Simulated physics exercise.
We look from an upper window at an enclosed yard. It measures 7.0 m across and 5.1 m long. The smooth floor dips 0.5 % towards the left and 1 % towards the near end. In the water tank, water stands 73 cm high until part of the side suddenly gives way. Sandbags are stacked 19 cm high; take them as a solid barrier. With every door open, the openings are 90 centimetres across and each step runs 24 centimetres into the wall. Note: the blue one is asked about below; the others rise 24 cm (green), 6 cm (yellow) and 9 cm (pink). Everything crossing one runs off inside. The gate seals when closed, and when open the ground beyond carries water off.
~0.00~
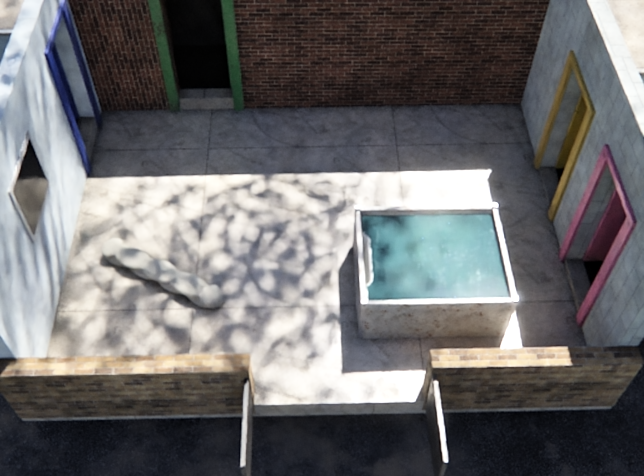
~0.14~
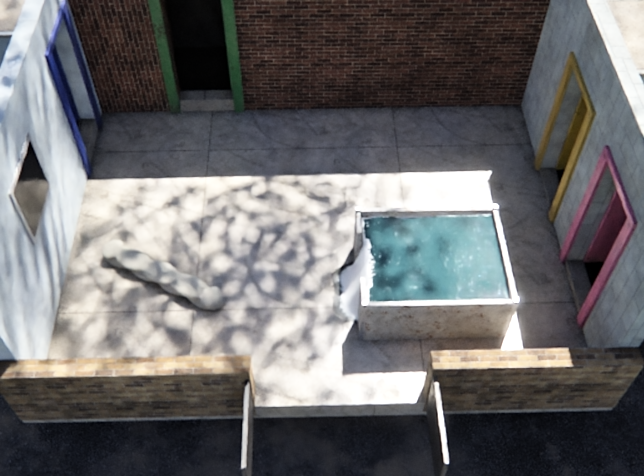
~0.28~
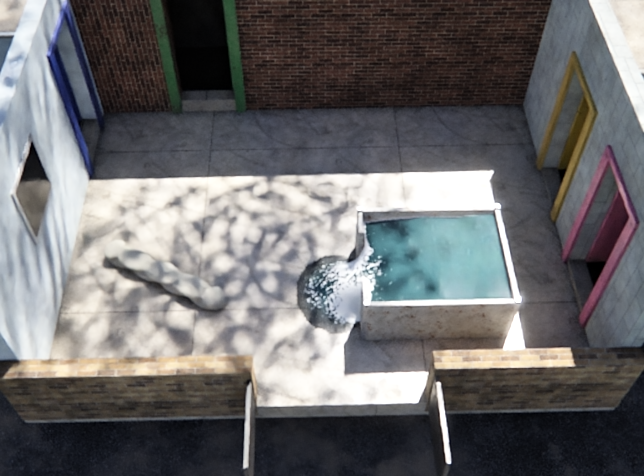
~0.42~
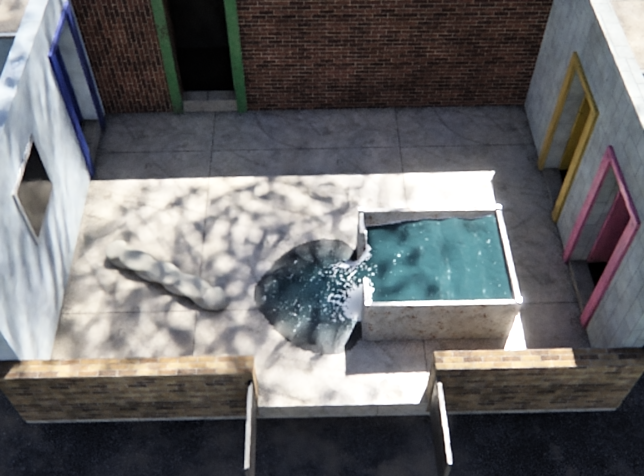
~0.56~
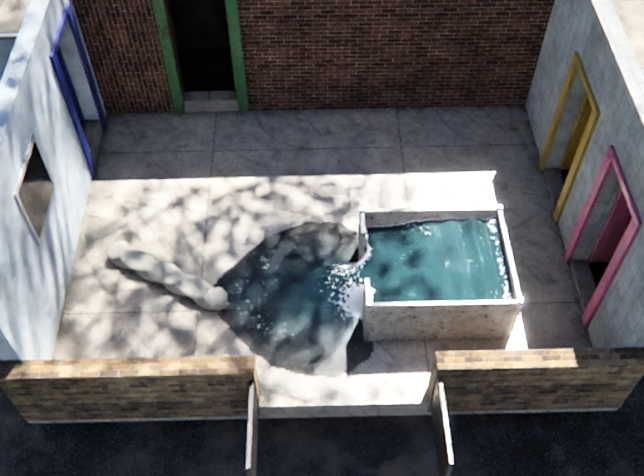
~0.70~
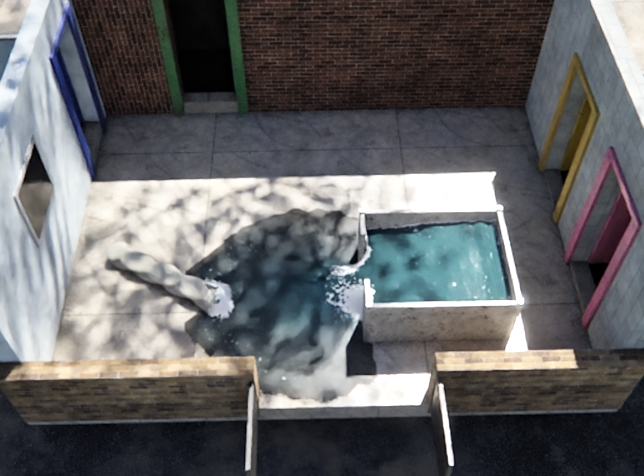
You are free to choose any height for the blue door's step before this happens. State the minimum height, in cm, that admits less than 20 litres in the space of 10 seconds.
13 cm, roughly.
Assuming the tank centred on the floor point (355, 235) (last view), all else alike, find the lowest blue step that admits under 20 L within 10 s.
Near 17 cm.
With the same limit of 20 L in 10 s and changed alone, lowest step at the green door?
Roughly 7.0 cm at green.
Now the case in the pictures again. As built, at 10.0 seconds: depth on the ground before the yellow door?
It comes to about 7.0 centimetres deep.
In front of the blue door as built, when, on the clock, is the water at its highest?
It peaks around 3.6 s.
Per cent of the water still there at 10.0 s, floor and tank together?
Something like 94 per cent of it remains.
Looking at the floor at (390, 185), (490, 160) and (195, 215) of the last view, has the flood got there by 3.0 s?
In order: Untouched, untouched, soaked.
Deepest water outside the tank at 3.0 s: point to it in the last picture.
Around pixel (105, 124).
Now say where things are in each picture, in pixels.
The first picture shows the water tank at (432, 256) is whole and still, 73 cm deep; the blue door at (78, 99) is dry.
In the second picture, the front is at (339, 309), 0.3 m from the gap at (361, 280); 0.2 m2 of floor is wet, 73 cm left at the back.
In the third picture, the gap is at (363, 280), the front 0.8 m out at (306, 306); the back of the water tank holds 73 cm.
In the fourth picture, the front is at (263, 300), 1.4 m from the gap at (364, 281); 1.7 m2 of floor is wet, 70 cm left at the back.
In the fifth picture, the gap is at (366, 281), the front 2.0 m out at (221, 290); the back of the water tank holds 63 cm.
In the sixth picture, water pours out at (366, 281) and has run 2.4 m, to (192, 274); about 4 cm deep outside, 62 cm at the back; 2.9 m in a straight line remain to the blue door at (82, 103).
After 1.4 s water covers 30 % of the floor, deepest (36 cm) near (356, 292); it has not reached the blue door.
After 3.0 s water covers 45 % of the floor, deepest (32 cm) near (105, 124); 14 cm at the blue door, 0 litres in over its 23 cm step.
After 10.0 s water covers 90 % of the floor, deepest (10 cm) near (45, 395); 7 cm at the blue door, 0 litres in over its 23 cm step.
At the blue door as built, the water arrived by 2.0 s and peaked near 18 cm at 3.6 s.
With a step of 12 cm, 28 litres would have come in within the 10 s; with 16.5 cm, 5 litres. So under 20 litres takes about 13 cm.
